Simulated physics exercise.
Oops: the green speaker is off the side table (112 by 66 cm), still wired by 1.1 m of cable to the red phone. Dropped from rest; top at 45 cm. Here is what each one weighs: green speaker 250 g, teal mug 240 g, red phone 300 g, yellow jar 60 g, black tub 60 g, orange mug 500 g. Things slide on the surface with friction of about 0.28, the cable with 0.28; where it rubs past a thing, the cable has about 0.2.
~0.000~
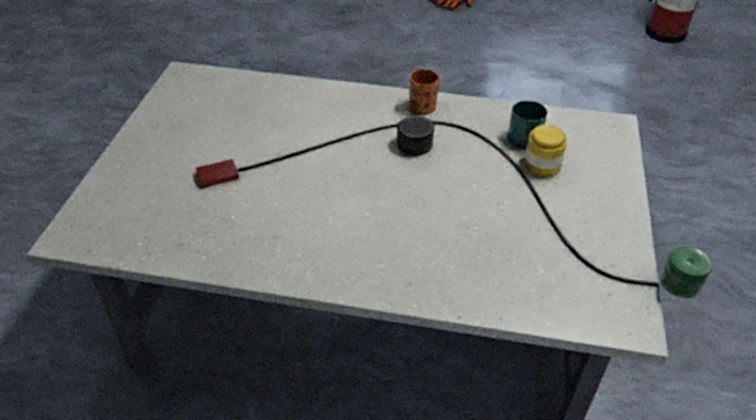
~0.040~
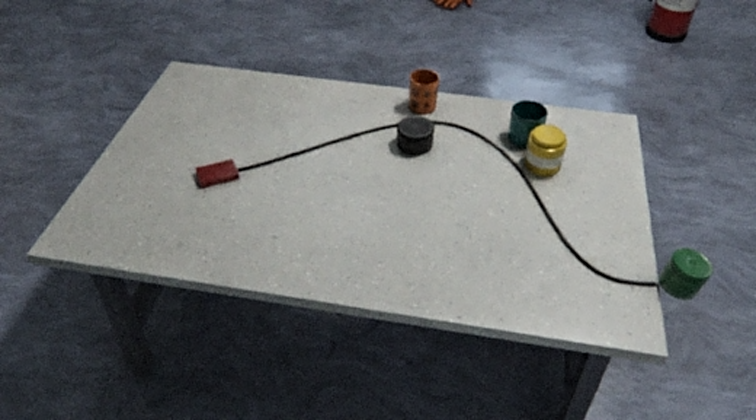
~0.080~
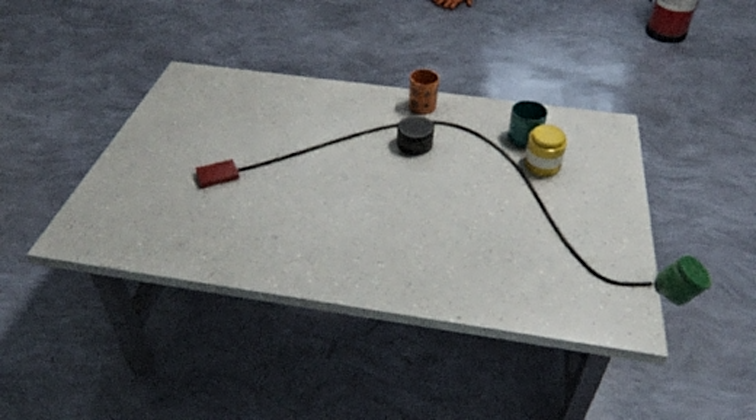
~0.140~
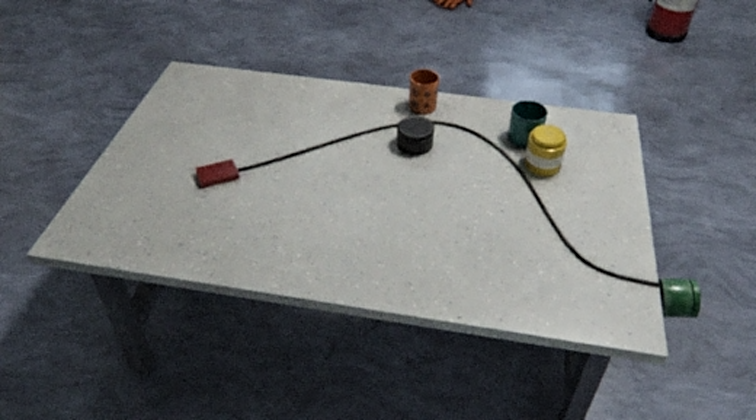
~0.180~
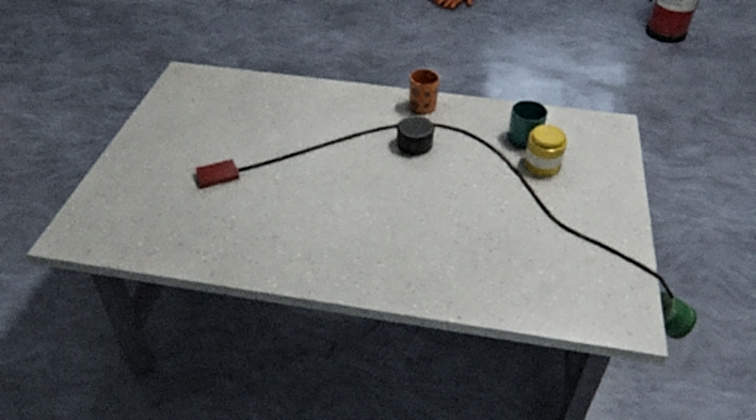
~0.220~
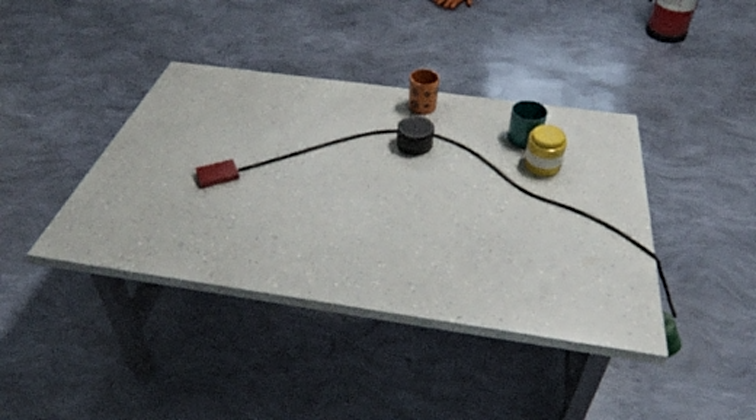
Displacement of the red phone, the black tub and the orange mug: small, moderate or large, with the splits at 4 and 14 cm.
Red phone: Large, black tub: Large, orange mug: Small.
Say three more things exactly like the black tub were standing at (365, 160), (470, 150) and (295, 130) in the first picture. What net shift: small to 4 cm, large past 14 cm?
The first moves a long way, the second a long way, and the third just a bit.
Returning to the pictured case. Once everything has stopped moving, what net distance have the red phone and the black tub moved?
I'd say the red phone shifts around 25 cm and the black tub ends up off the top.
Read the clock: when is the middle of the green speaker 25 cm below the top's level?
0.30 s.
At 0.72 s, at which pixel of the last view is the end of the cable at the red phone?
Close to (324, 202) in the last picture.
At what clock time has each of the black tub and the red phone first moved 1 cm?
The black tub at 0.26 seconds and the red phone at 0.30 seconds.
By 0.5 s, the cable's tail end at (279, 188); black tub 42 cm off its start, red phone 10 cm off its start, green speaker over the edge.
By 0.7 s, the cable's tail end at (324, 202); black tub over the edge, red phone 24 cm off its start, green speaker over the edge.
By 1.0 s, the cable's tail end at (325, 202); black tub over the edge, red phone 24 cm off its start at (335, 184), green speaker over the edge.
By 1.2 s, the cable's tail end at (325, 202); black tub over the edge, red phone 24 cm off its start, green speaker over the edge.
By 2.4 s, the cable's tail end at (325, 202); black tub over the edge, red phone 24 cm off its start at (335, 184), orange mug 0 cm off its start at (425, 77), green speaker over the edge.
